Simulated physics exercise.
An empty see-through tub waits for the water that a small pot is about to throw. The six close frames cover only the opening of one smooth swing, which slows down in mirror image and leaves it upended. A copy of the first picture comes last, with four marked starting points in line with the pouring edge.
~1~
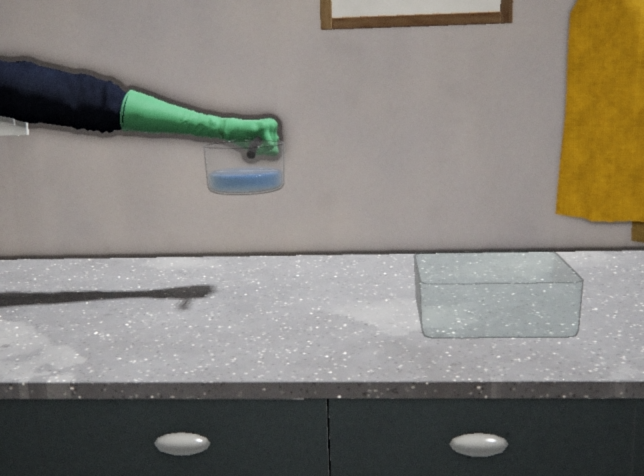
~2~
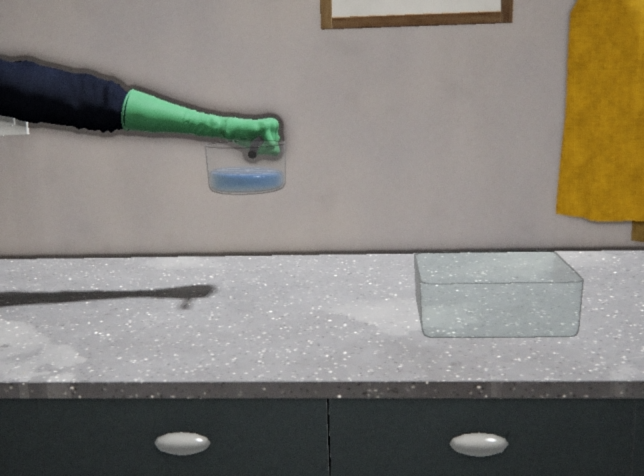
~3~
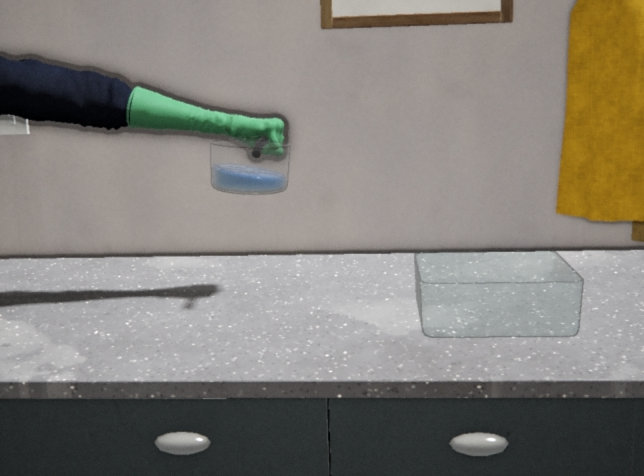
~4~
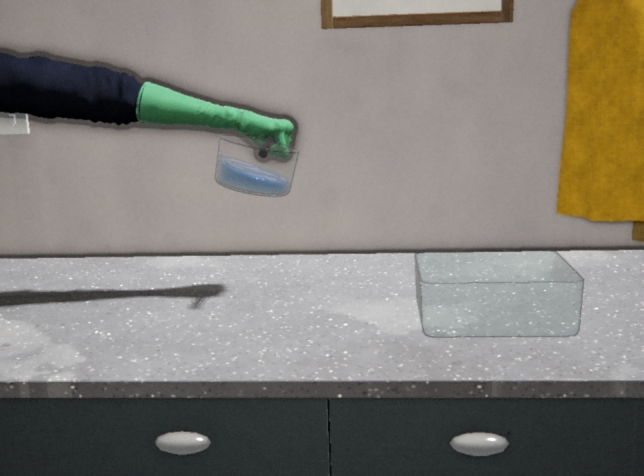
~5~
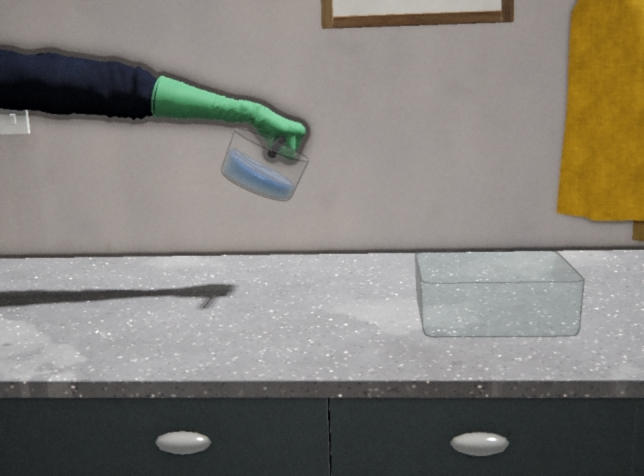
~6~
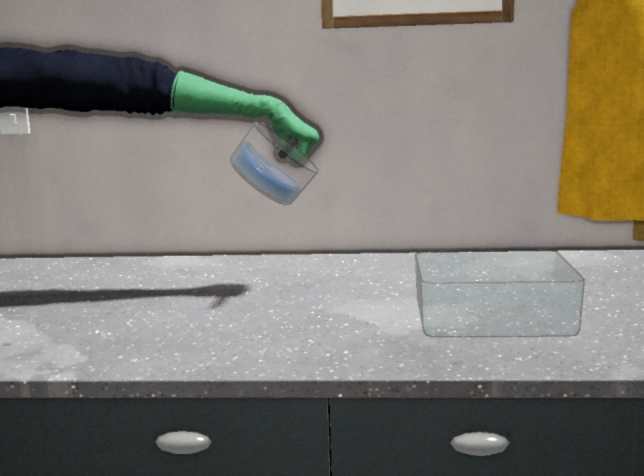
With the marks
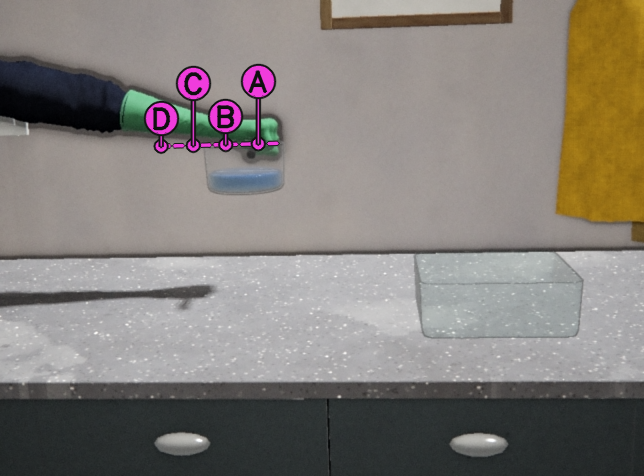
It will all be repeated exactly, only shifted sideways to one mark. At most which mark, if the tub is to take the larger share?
A.
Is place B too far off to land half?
Yes, that goes wrong.
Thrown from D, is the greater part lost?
Yes, it does.
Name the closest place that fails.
It is B.
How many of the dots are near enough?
One of them.
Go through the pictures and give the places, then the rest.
Upright, lip at (282, 143); tub from (422, 337) to (578, 336); nothing has left yet.
Upright, lip at (283, 143); nothing has left yet.
Tipped about 4°, lip at (289, 145); nothing has left yet.
Tipped about 13°, lip at (297, 151); nothing has left yet.
Tipped about 25°, lip at (308, 159); nothing has left yet.
Tipped about 40°, lip at (317, 170); nothing has left yet.
On the marked copy, A at (258, 143); B at (225, 144); C at (193, 145); D at (161, 146).
With A, about 65 % lands in the tub, 21 % falls short and 14 % goes beside or beyond.
With B, about 12 % lands in the tub, 84 % falls short and 4 % goes beside or beyond.
With C, about 0 % lands in the tub, 96 % falls short and 4 % goes beside or beyond.
With D, about 0 % lands in the tub, 100 % falls short.
